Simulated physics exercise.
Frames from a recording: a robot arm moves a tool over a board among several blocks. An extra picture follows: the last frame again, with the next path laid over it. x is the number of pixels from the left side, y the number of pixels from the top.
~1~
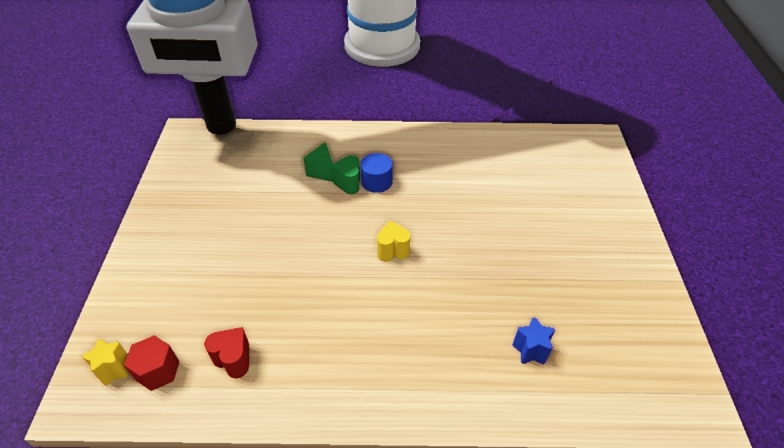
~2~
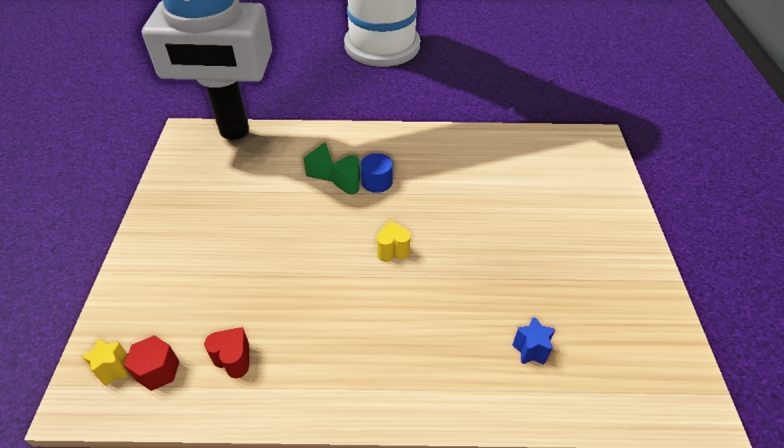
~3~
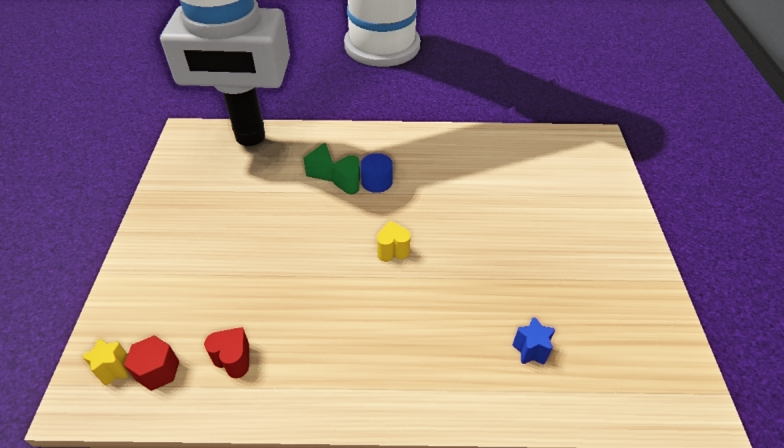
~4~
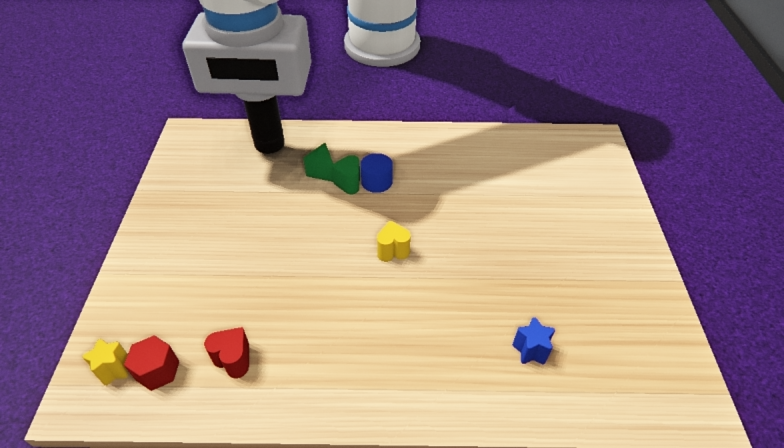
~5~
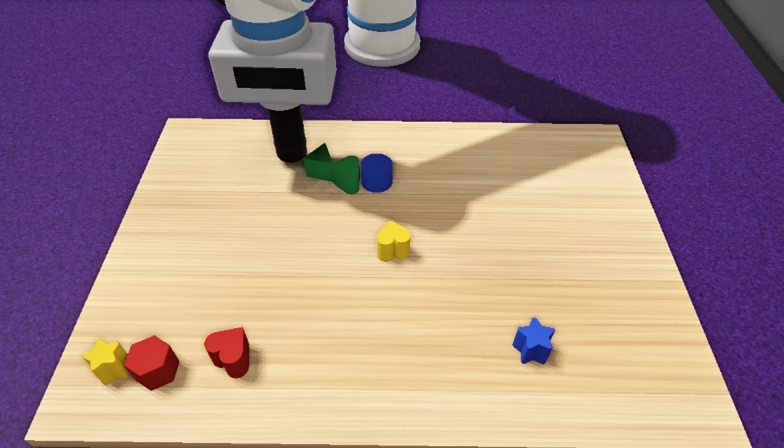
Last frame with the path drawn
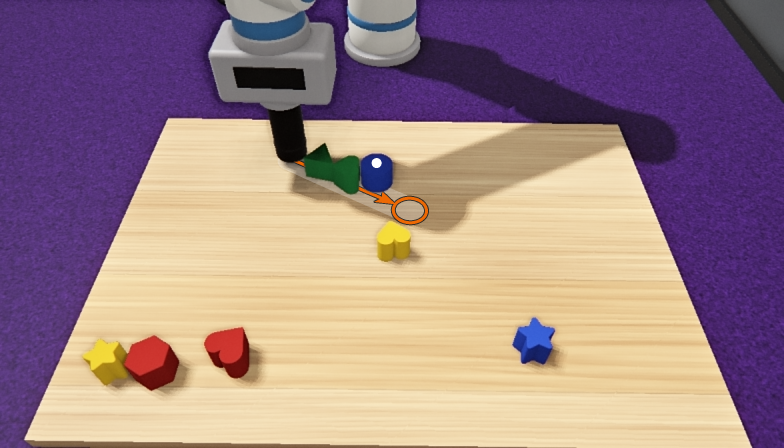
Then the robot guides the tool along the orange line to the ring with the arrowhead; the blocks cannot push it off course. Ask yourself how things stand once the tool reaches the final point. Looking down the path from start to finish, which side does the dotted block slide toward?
Sideways, to the left.
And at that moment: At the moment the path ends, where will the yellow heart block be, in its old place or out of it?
Left in place.
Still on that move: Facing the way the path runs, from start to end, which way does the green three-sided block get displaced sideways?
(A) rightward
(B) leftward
Option A.
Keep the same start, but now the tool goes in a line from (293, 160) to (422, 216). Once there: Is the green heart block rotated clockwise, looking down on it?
Short answer: No.
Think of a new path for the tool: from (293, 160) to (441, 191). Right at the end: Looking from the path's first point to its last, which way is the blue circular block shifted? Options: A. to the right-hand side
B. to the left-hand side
A - to the right-hand side.
Path on the board, from (293, 160) directly to (410, 210); the dot is on the blue circular block.
On the path given first. One third of the way, tool at (330, 170); green three-sided block at (341, 174), turned 20° clockwise; green heart block at (363, 178), turned 55° anticlockwise.
Two thirds of the way, tool at (370, 187); green three-sided block at (355, 194), turned 55° clockwise; green heart block at (388, 193), turned 110° anticlockwise; blue circular block at (399, 164).
At the end, tool at (410, 204); green three-sided block at (355, 195), turned 65° clockwise; green heart block at (409, 212), turned 85° anticlockwise; blue circular block at (409, 164); yellow heart block in place.
